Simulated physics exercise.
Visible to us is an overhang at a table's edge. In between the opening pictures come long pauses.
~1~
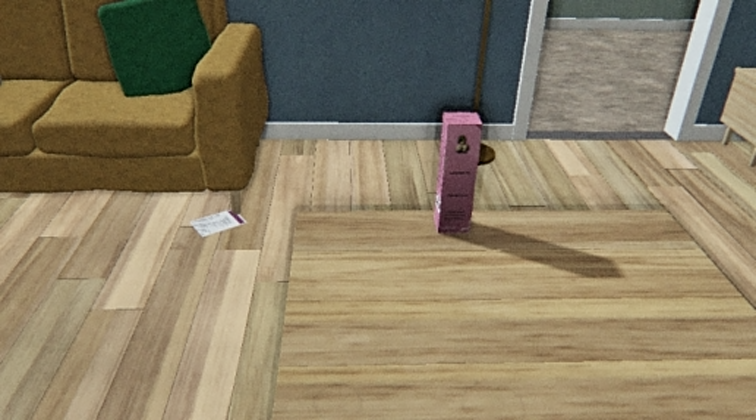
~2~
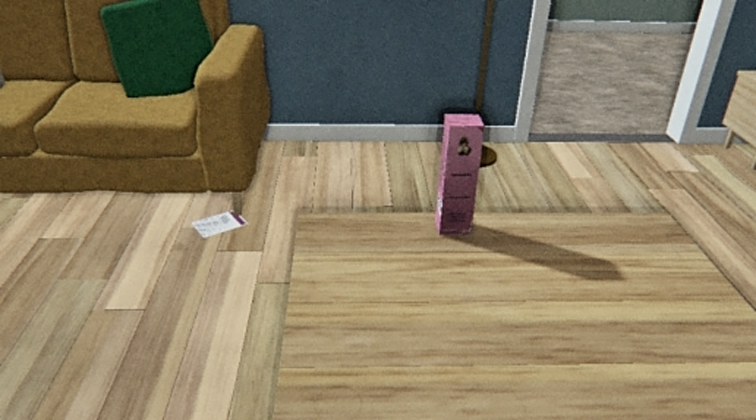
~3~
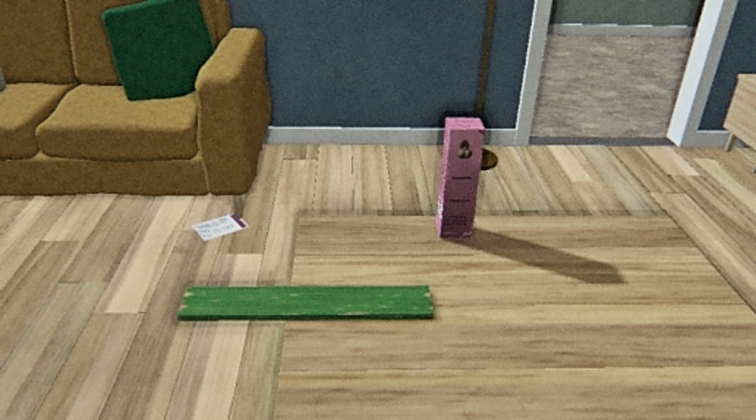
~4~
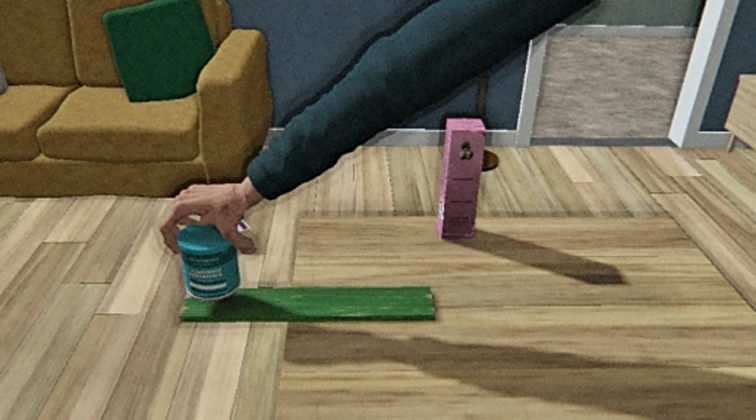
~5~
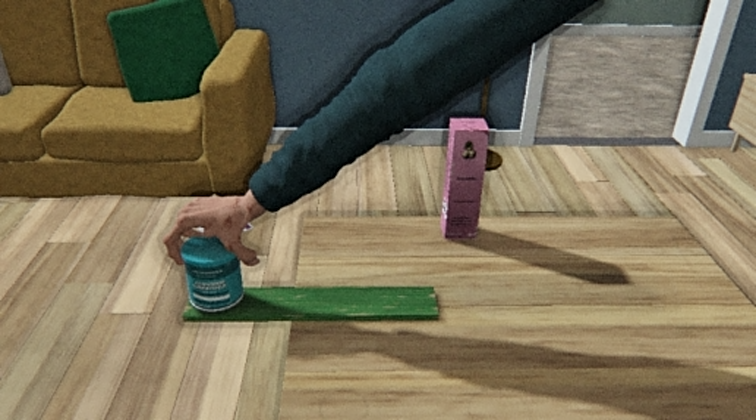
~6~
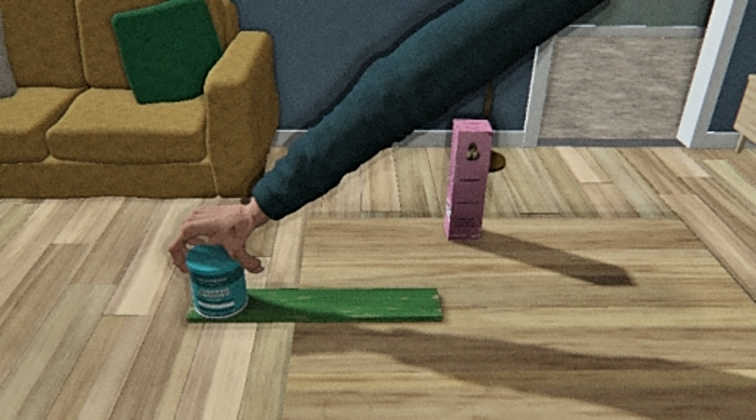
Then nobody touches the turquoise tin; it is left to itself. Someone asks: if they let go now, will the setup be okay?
No, it goes down.
Then, 0.50 s after the last picture, green board and turquoise tin now down on the floor or falling.
Then, 0.60 s after the last picture, things are still on the move.
Then, 0.80 s after the last picture, as before.
At rest, down on the floor or falling, green board and turquoise tin; pink carton in place. The board comes down.
